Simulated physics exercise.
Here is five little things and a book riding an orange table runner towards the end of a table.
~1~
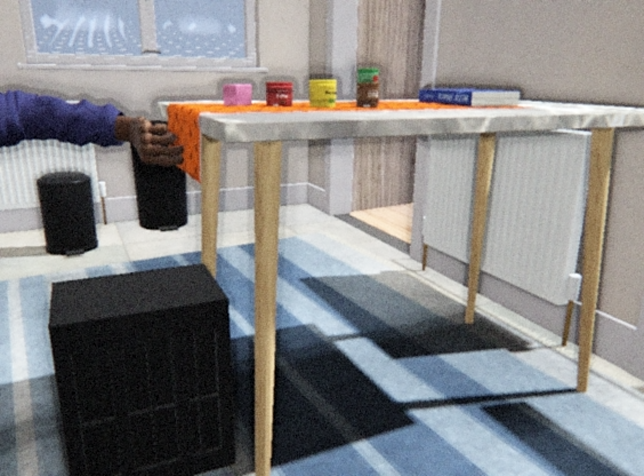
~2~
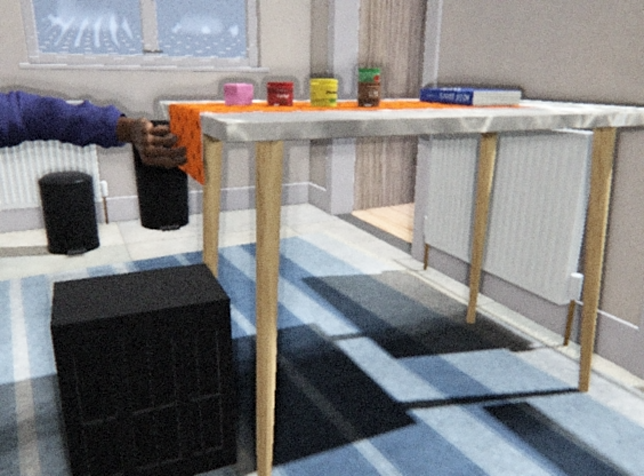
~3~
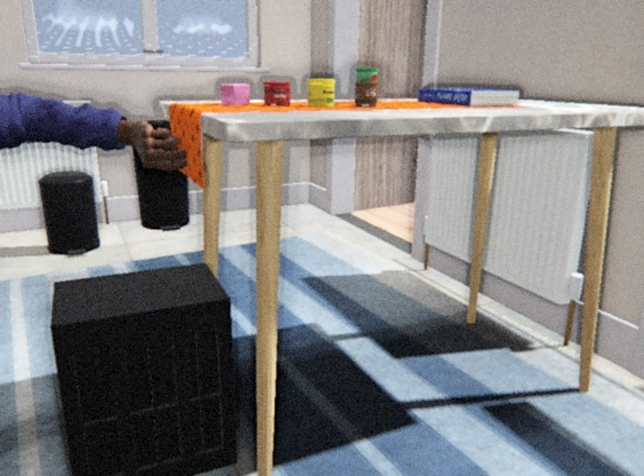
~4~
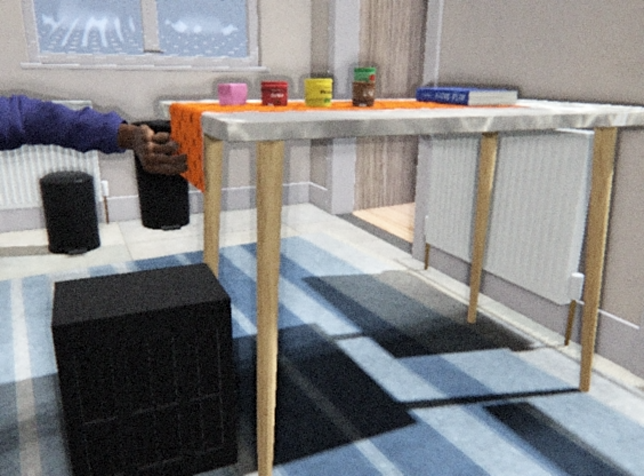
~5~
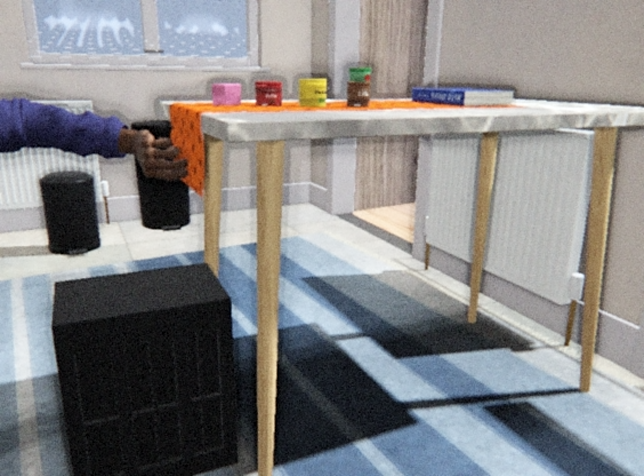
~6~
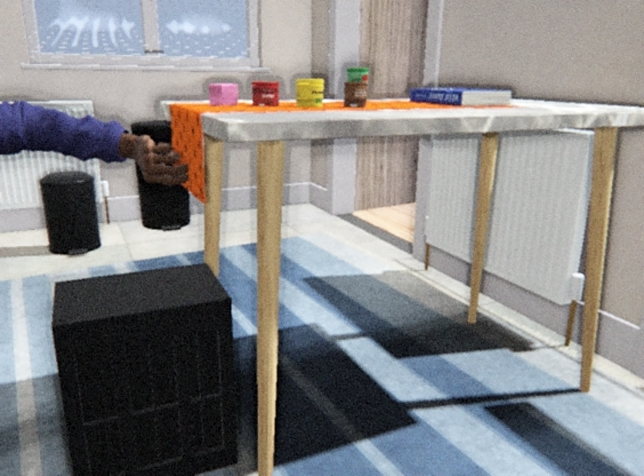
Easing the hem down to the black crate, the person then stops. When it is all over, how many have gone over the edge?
By the end, two have gone over.
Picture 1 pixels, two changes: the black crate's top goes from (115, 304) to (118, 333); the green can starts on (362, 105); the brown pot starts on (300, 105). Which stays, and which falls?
The green can stays aboard, and the brown pot does not stay aboard.
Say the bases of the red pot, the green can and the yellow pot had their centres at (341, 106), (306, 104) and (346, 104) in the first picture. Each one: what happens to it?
Here's the result: The red pot remains in place, the green can remains in place and the yellow pot remains in place.
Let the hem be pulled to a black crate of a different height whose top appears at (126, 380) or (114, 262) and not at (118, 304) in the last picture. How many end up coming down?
The first gives 4, the second 1.
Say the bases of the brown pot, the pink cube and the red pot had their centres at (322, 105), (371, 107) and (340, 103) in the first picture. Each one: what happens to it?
Fate of the brown pot: It stays; fate of the pink cube: It stays; fate of the red pot: It stays.
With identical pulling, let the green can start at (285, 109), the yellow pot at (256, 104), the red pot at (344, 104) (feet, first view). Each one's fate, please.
Final state: The green can is no longer up, the yellow pot is no longer up, the red pot is still in place.
Early on, hem near (189, 235); pink cube gone.
Midway, hem on the crate; pink cube and red pot gone.
Finally, hem on the crate; pink cube and red pot gone. It carries off two.
